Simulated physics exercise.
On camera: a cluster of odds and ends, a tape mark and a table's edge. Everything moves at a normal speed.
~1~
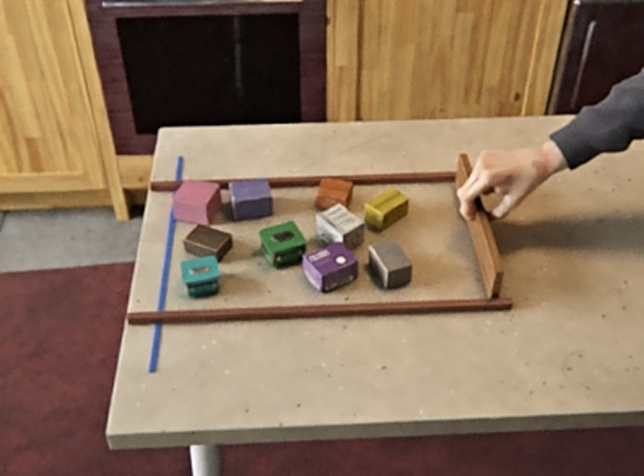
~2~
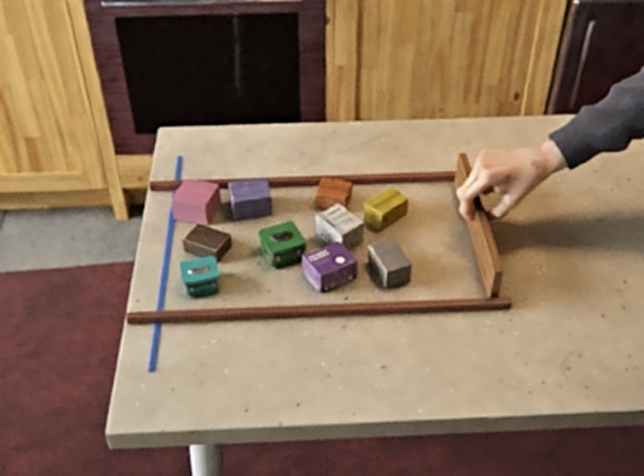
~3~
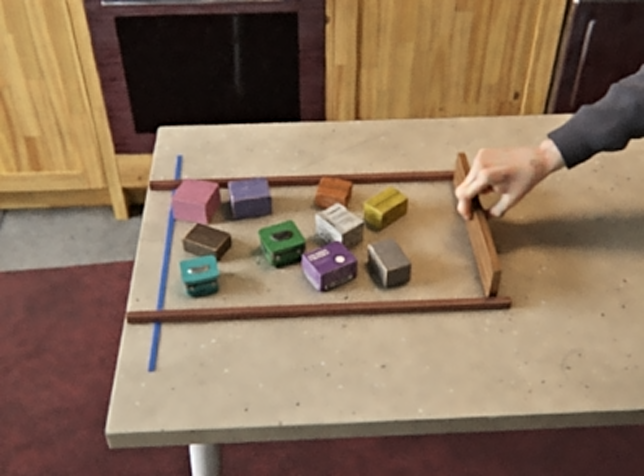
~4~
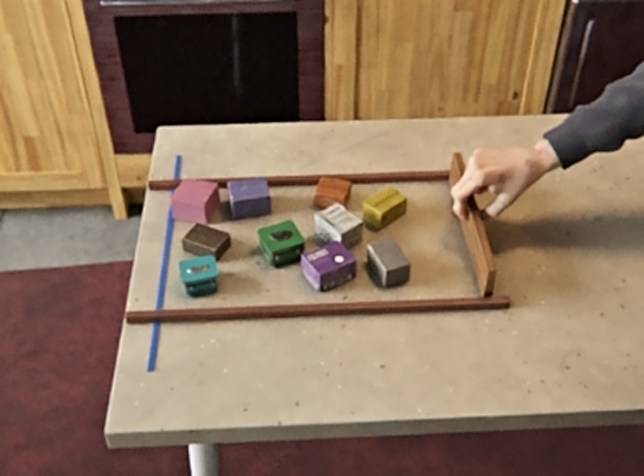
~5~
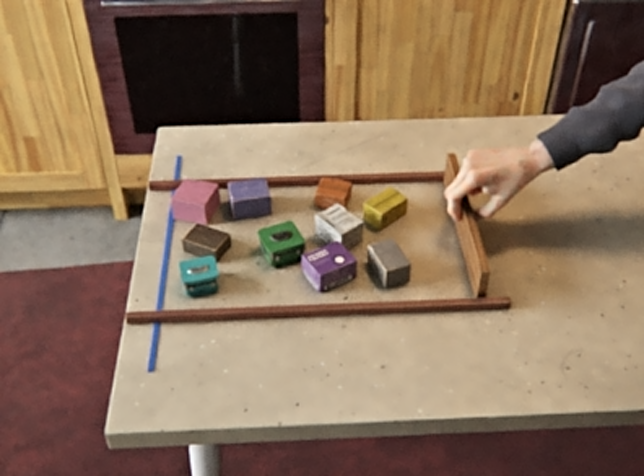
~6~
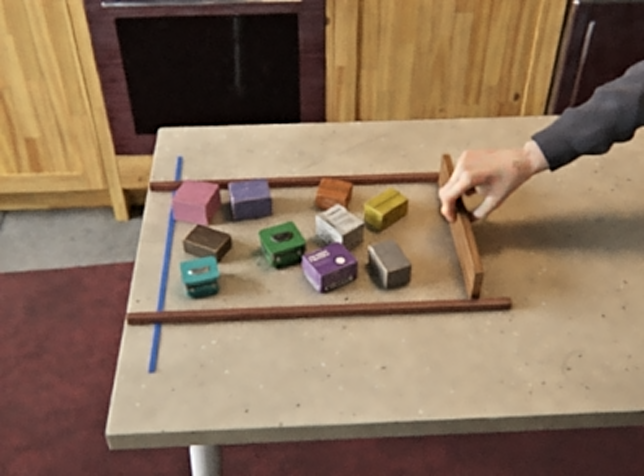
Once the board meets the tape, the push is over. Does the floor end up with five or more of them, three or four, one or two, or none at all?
Five plus tumble.
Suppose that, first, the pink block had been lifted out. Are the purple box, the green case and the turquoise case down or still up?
Purple box - gone; green case - gone; turquoise case - gone.
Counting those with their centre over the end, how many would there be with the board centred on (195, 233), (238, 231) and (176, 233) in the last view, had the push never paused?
Respectively, 3, 0 and 6.
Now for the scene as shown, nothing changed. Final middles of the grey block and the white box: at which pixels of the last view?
I'd say approximately (149, 272) and then (142, 241).
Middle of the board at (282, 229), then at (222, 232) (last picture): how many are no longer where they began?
At the first spot the count is 10, and at the second it is 10.
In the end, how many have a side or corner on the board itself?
Total: 4.
Soon after, none off yet; pink block at rest near (197, 202); turquoise case at rest near (200, 278); black block at rest near (208, 243).
After that, none off yet; pink block at rest near (195, 202); turquoise case at rest near (197, 278); black block at rest near (206, 243).
And then, none off yet; pink block tilting well over near (124, 220); turquoise case tilting well over near (115, 286); black block displaced well along near (137, 244).
In the end, the number that fall off is five or more; gone, purple box, green case, blue block, black block, turquoise case and pink block.
